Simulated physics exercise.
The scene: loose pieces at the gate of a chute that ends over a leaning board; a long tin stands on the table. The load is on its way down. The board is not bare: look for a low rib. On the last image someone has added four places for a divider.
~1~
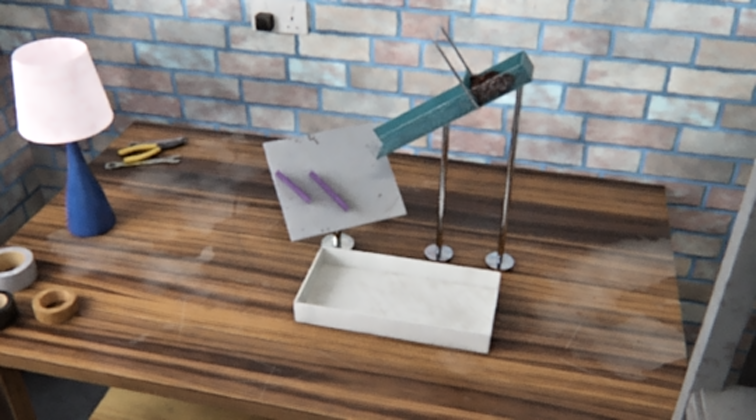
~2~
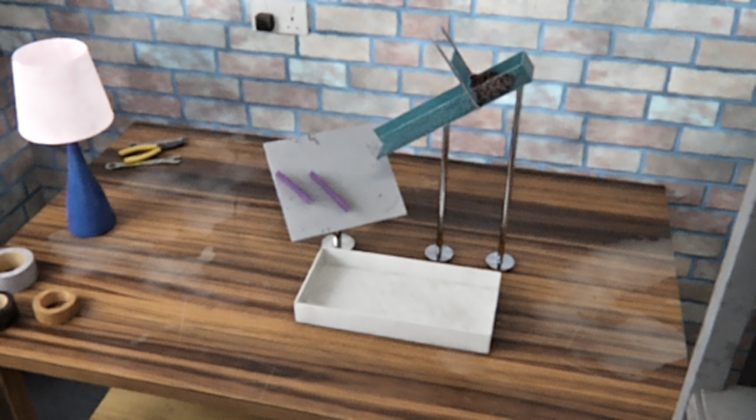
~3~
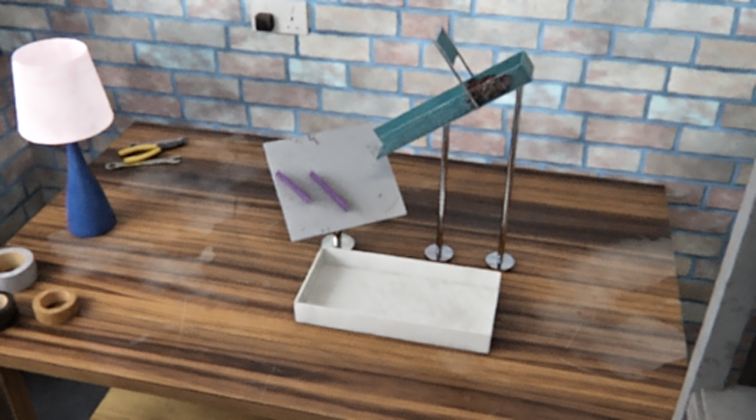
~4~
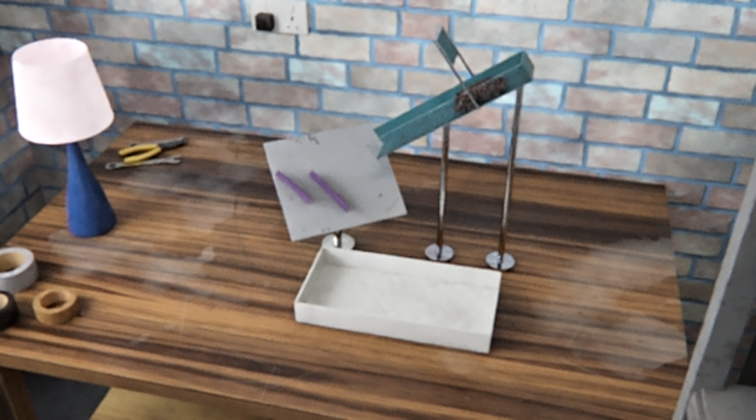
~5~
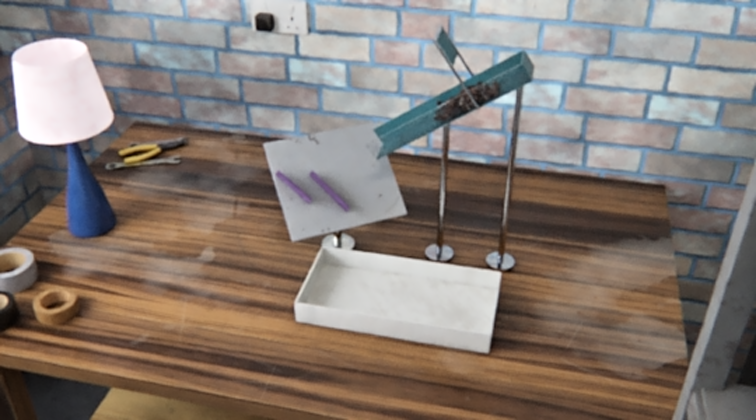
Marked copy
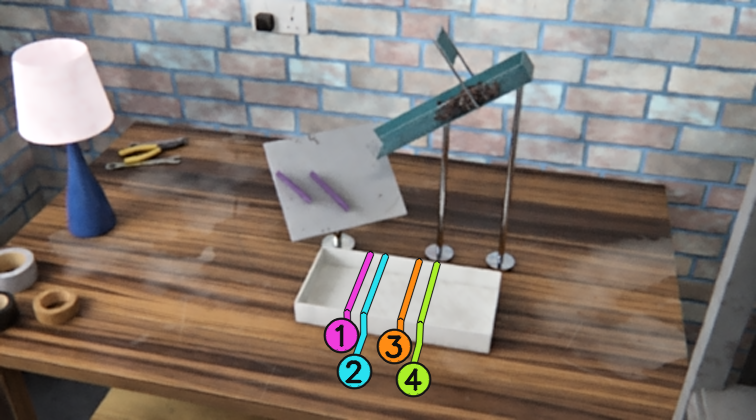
On a wooden table, a gate lifts and dark balls slide left down a teal chute.
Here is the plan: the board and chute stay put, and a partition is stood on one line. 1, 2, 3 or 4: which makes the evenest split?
Choose 2.
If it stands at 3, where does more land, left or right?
Left.
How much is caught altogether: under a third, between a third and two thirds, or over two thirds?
About that: Over two thirds.
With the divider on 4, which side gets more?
The left side.
On the marked copy, line 1 crosses the front rim at (347, 311); line 2 crosses the front rim at (363, 314); line 3 crosses the front rim at (400, 320); line 4 crosses the front rim at (420, 323).
Choosing 1, of what is caught, a small part on the left of the divider, most on the right.
Choosing 2, of what is caught, about half on the left of the divider, about half on the right.
Choosing 3, of what is caught, nearly all on the left of the divider, a small part on the right.
Choosing 4, of what is caught, nearly all on the left of the divider, a small part on the right.
